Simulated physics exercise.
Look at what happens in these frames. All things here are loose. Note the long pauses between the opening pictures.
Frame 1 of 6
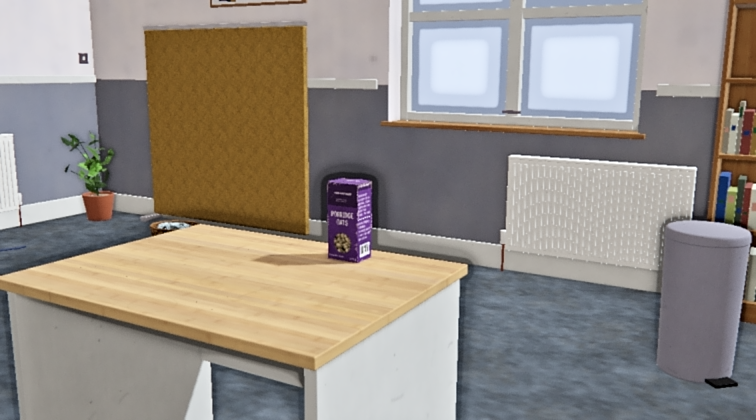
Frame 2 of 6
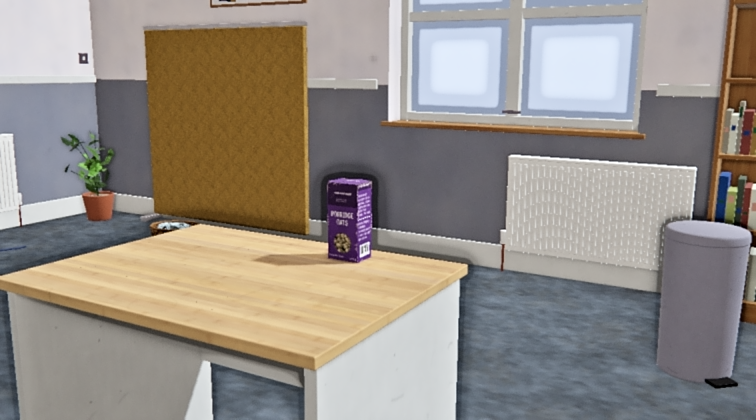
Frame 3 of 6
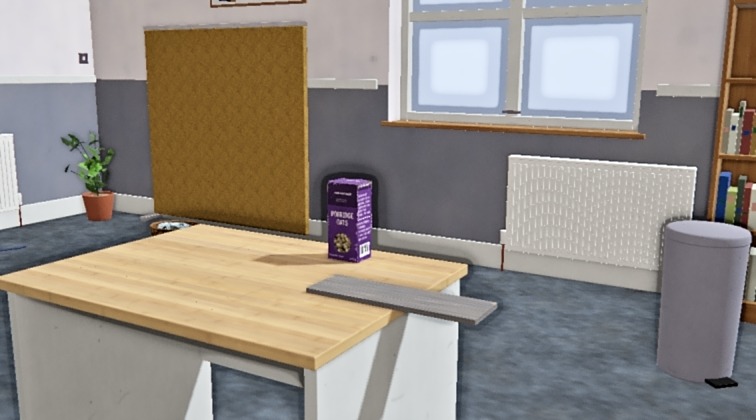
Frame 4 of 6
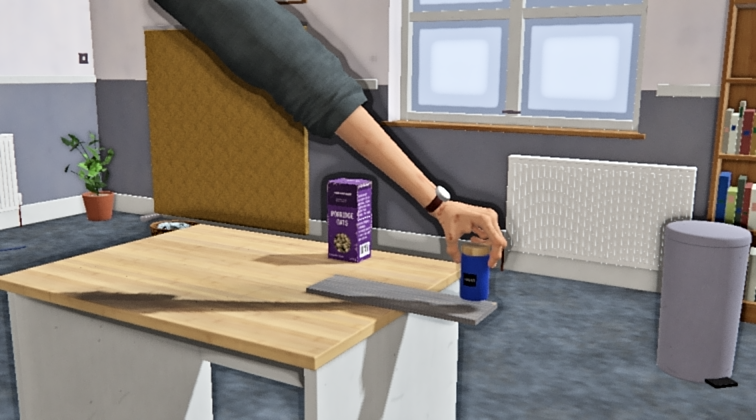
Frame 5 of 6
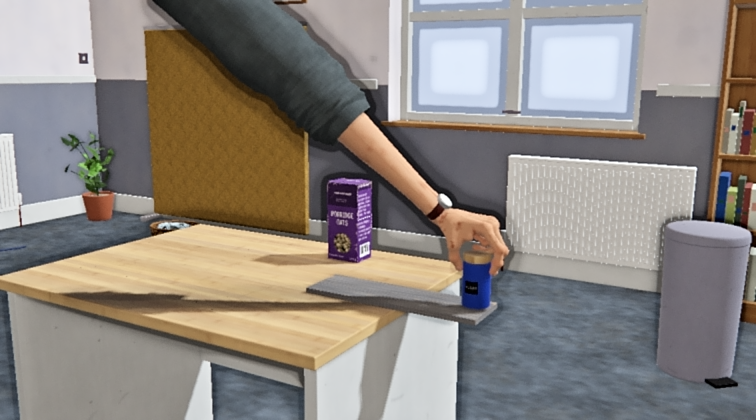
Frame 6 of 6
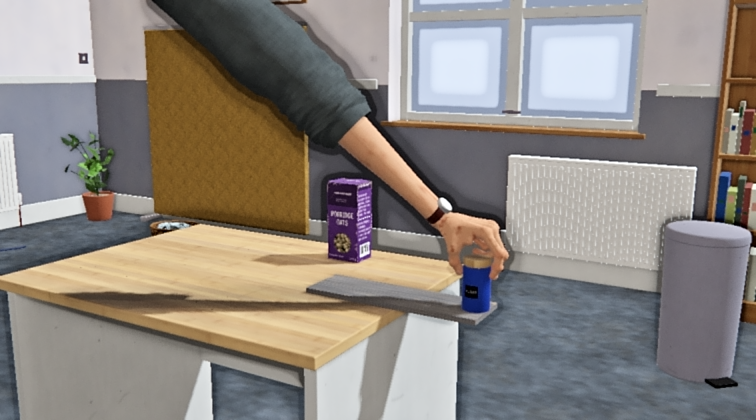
A hand lowering a blue shaker onto the overhanging end of a grey board on a wooden table, beside a purple carton.
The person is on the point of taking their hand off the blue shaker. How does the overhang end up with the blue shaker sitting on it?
The board falls off the edge.
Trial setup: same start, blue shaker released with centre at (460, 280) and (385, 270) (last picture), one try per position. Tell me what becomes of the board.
Trial 1 - falls; trial 2 - stable.
Then, 0.50 s on from there, blue shaker and grey board now down on the floor or falling.
Then, 0.70 s on from there, things are still on the move.
Then, 0.90 s on from there, as before.
In the end, down on the floor or falling, blue shaker and grey board; purple carton unmoved. The board comes down.
